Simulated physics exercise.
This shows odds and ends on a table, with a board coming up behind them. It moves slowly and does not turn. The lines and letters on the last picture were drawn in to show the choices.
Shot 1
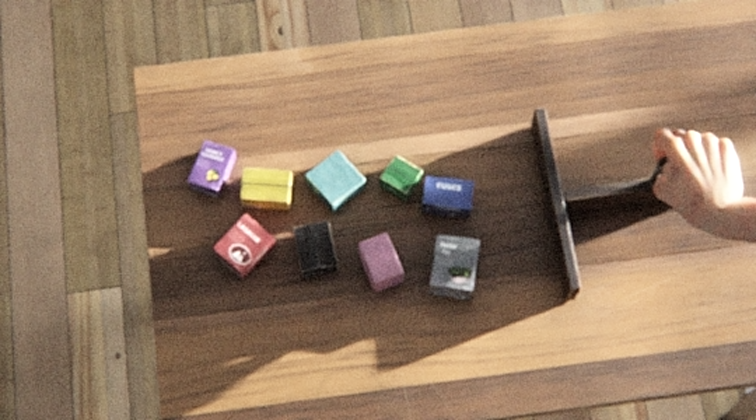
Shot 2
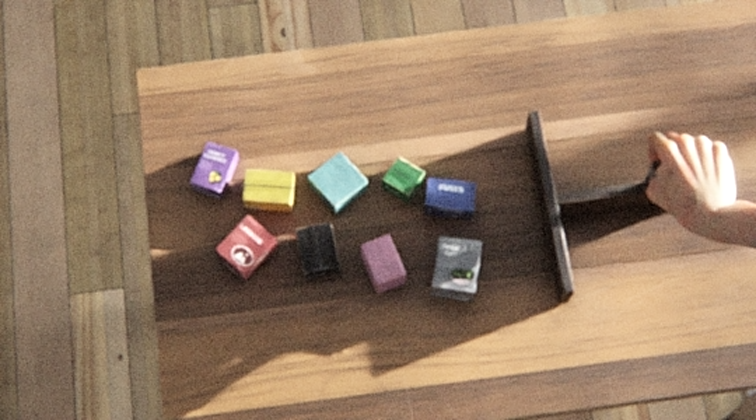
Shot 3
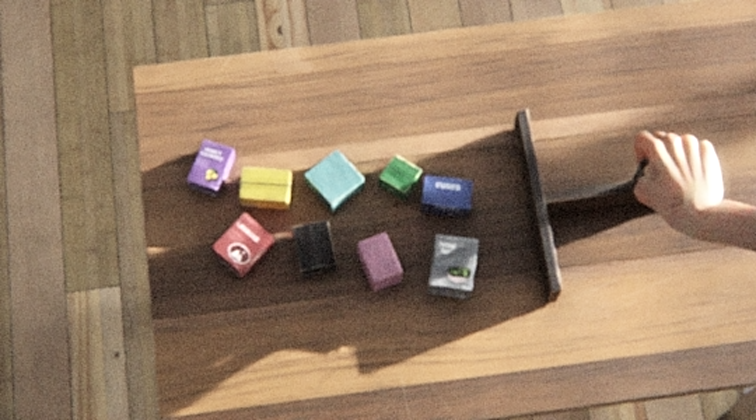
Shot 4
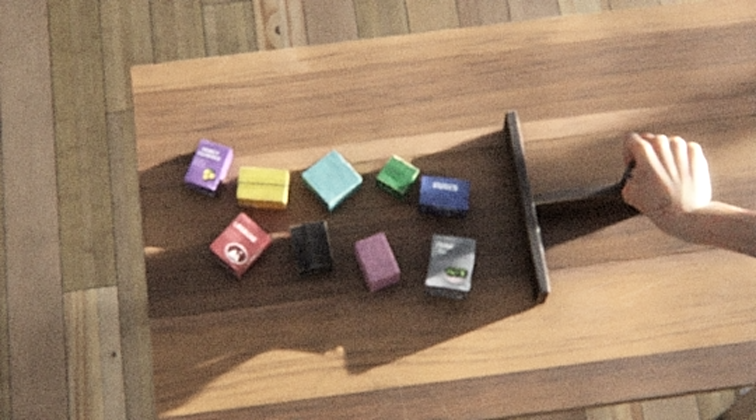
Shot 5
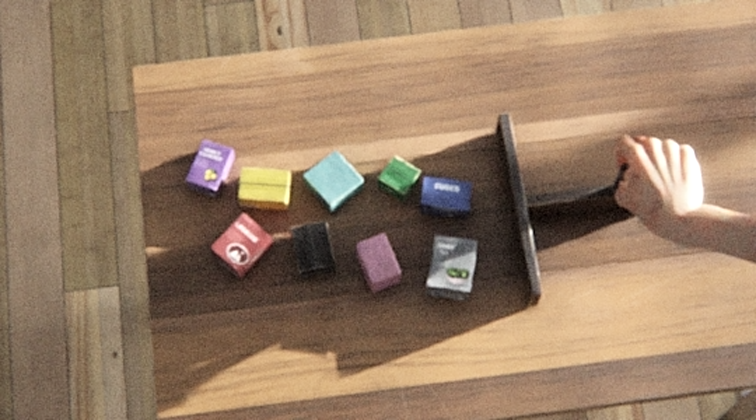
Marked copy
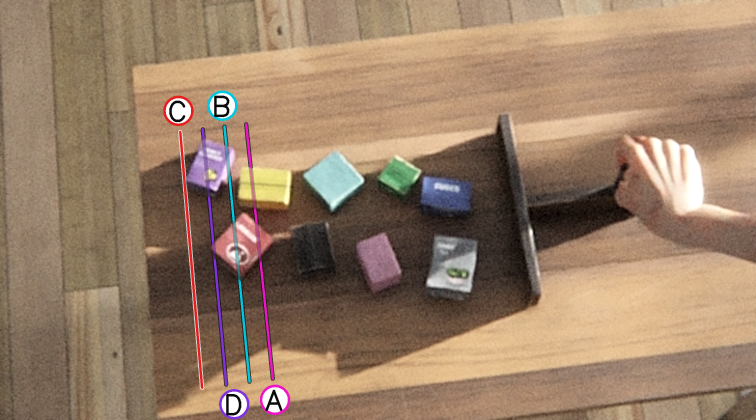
A hand slid a dark, upright board slowly to the left across a wooden table toward two loose rows of small colorful boxes and blocks, which stayed where they were as the gap narrowed.
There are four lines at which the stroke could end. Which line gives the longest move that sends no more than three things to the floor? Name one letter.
No fourth one falls up to D.
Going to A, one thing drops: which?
The red box goes over.
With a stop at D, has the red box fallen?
By then, yes.
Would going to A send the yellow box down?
By then, no.
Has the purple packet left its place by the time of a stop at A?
Yes.
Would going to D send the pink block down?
No.
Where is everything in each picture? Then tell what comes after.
The first picture shows green box (400, 179); turquoise block (335, 182); black box (316, 249).
The second picture shows board (551, 199); red box (246, 249).
The third picture shows board (540, 198); blue box (447, 197).
The fourth picture shows board (527, 199); yellow box (263, 189).
The fifth picture shows board (520, 202); green box (399, 179); turquoise block (333, 182); black box (313, 250).
On the marked copy, A at (259, 247); B at (237, 250); C at (191, 255); D at (214, 252).
With D. Early on, board (412, 215); grey packet (391, 276); green box (382, 174).
Further on, board (303, 228); red box (172, 242); purple packet (189, 162).
At the end, board (215, 238); red box over the edge; black box over the edge; three fallen.
As for the rest, A is within the limit but short; B is within the limit but short; C drops five.
